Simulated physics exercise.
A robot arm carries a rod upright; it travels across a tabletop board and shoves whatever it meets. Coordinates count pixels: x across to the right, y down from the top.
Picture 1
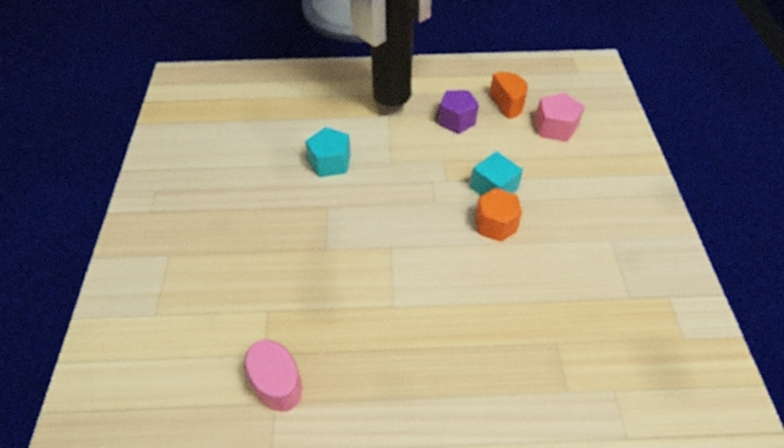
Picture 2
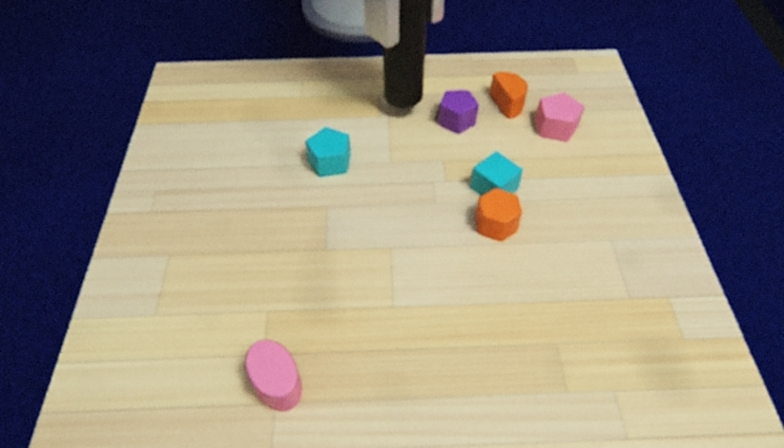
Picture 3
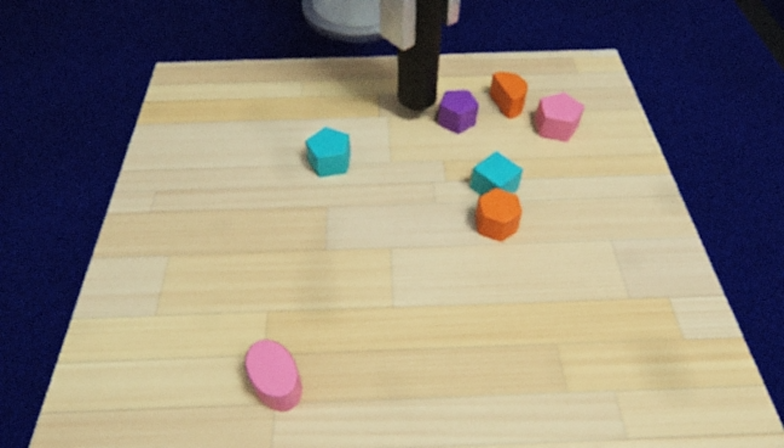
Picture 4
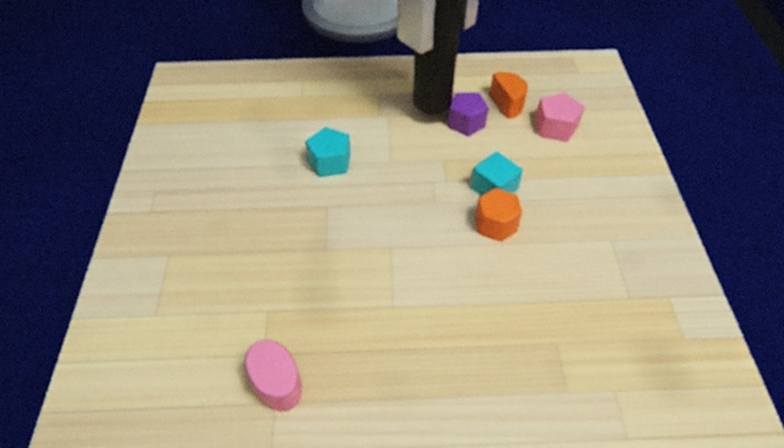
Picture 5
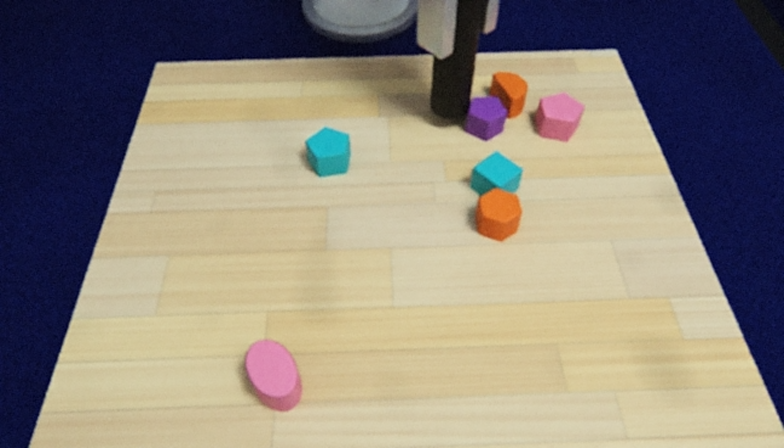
On a light wooden board scattered with colourful blocks, a dark rod moved right along the far side, met the purple five-sided block, and pushed it right, close to the orange half-round one.
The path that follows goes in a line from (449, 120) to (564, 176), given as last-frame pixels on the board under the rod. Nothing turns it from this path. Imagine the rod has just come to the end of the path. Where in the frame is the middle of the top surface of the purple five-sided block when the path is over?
Roughly at (604, 142).
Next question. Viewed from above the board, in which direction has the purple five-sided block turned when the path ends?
Viewed from above, counterclockwise.
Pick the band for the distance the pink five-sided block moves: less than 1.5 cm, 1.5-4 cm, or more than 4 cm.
Offset: Below 1.5 cm.
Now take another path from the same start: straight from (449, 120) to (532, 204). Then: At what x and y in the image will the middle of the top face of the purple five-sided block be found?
When the path ends, it will be at (515, 118).
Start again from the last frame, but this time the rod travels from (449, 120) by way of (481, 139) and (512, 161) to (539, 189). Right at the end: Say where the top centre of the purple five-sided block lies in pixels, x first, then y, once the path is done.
Its top centre is at about (553, 131).
What follows on the original path. One third of the way, rod at (488, 125); purple five-sided block at (529, 121), turned 25° anticlockwise.
Two thirds of the way, rod at (527, 143); purple five-sided block at (569, 137), turned 30° anticlockwise; pink five-sided block at (570, 106), turned 25° anticlockwise.
At the end, rod at (569, 162); purple five-sided block at (604, 142), turned 55° anticlockwise; turquoise four-sided block not moved; pink five-sided block at (570, 106), turned 25° anticlockwise.
